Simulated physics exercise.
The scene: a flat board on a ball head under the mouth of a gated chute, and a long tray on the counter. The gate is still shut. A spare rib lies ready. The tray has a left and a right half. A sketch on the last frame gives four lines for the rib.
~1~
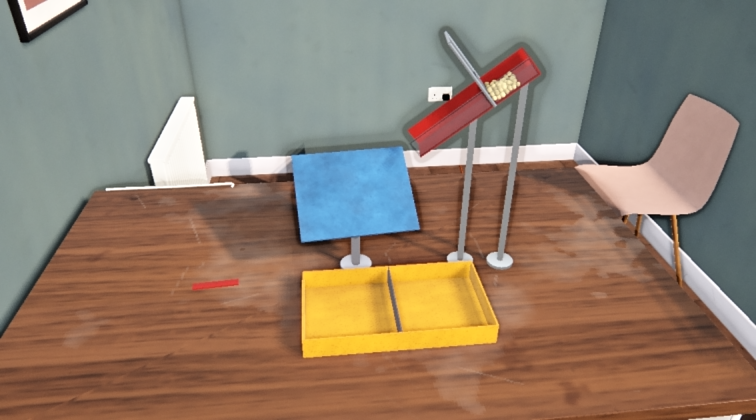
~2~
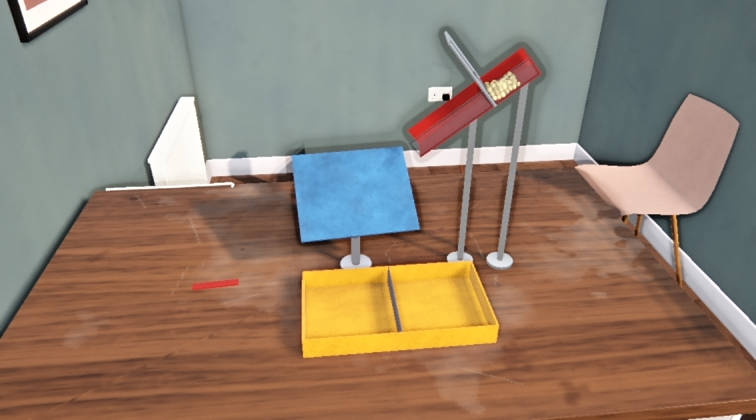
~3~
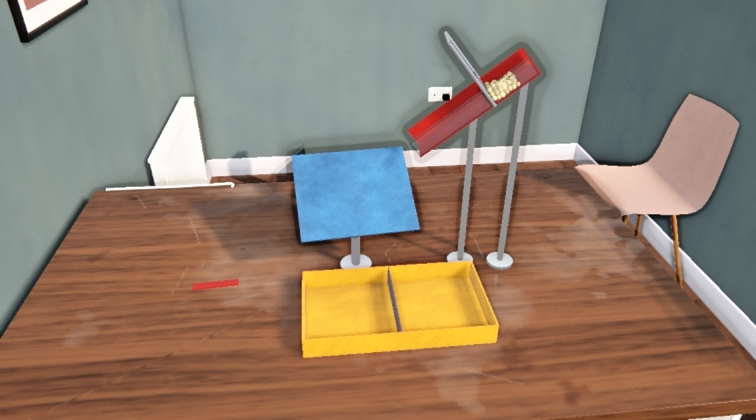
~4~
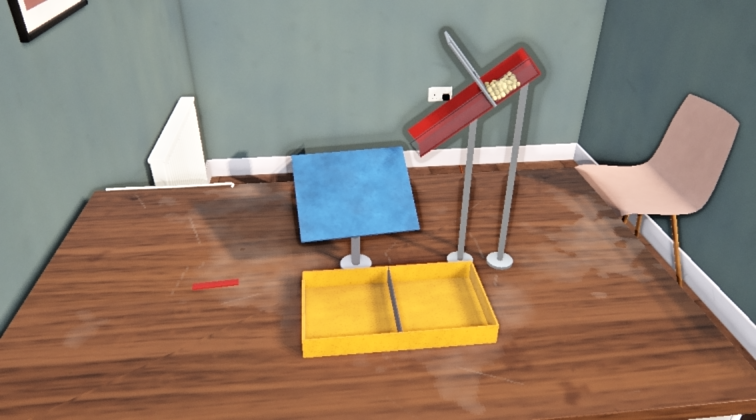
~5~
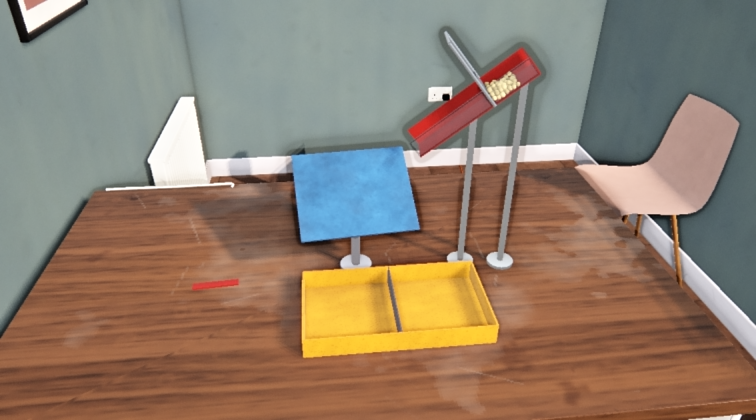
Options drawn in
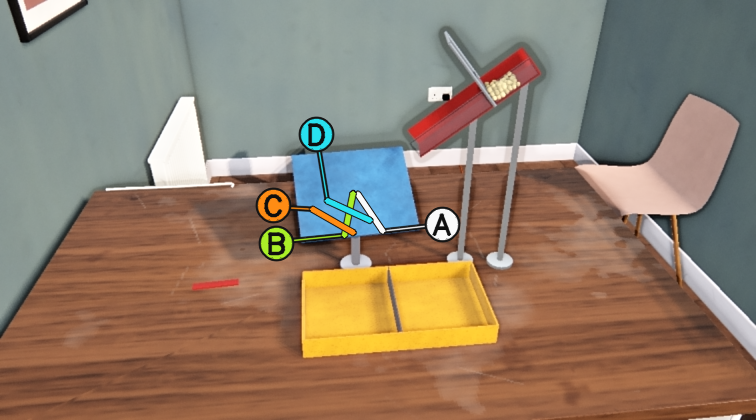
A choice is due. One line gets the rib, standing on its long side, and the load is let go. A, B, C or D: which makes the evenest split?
D is best.
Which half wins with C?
Left.
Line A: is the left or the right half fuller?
More lands on the right.
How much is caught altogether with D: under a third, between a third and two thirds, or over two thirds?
It is over two thirds.
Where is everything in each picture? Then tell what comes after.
Load behind the gate at (498, 89), soya beans; lip of the chute at (420, 150), sloping fairly steeply, in the first picture.
Middle of the board at (354, 192), tilted fairly steeply; middle of its low edge at (362, 235); of its high edge at (348, 151), in the second picture.
Front corners of the tray at (303, 340) and (498, 325); front end of its middle wall at (402, 333); gate still shut at (478, 80), in the third picture.
Middle of the load at (498, 89); lip at (420, 150), in the fourth picture.
Middle of the load at (498, 89); lip at (420, 150), in the fifth picture.
On the marked copy, line A from (357, 194) to (382, 231); line B from (353, 193) to (344, 235); line C from (312, 209) to (353, 232); line D from (327, 200) to (369, 220).
With A, of what is caught, about a quarter in the left half, most in the right.
With B, of what is caught, nearly all in the left half, a small part in the right.
With C, of what is caught, nearly all in the left half, a small part in the right.
With D, of what is caught, about half in the left half, about half in the right.
